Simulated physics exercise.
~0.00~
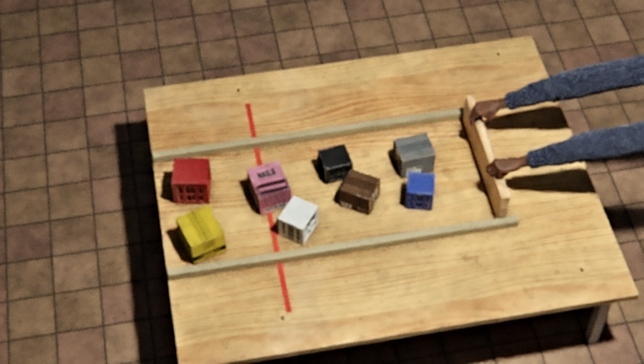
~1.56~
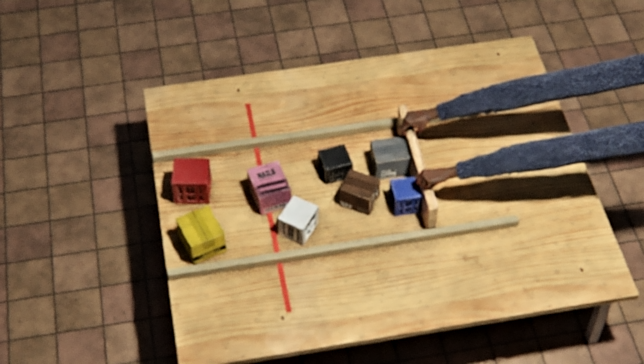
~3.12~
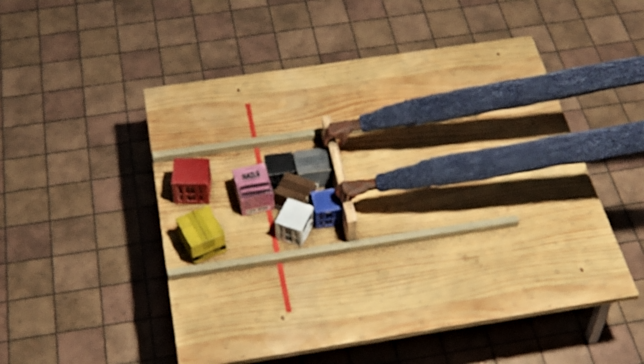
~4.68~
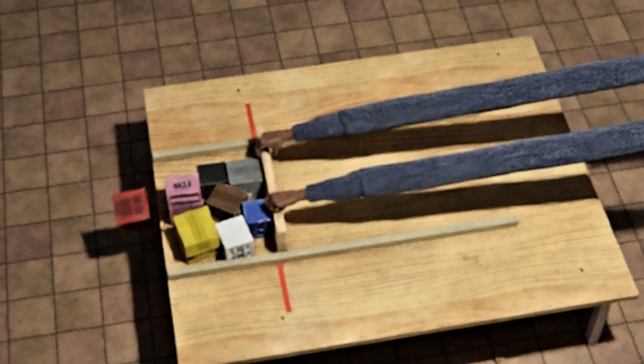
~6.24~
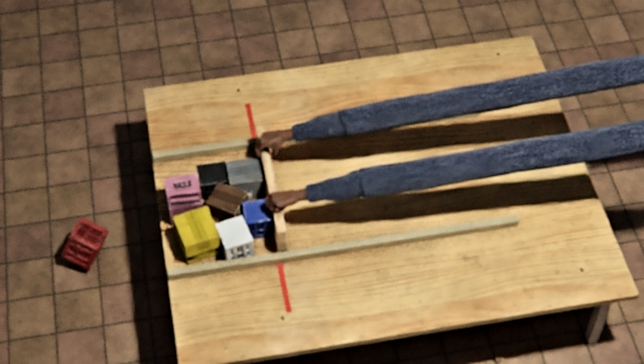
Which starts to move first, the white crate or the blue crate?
The blue crate starts first. It is already sliding left with the plank while the white crate is still standing in its place.
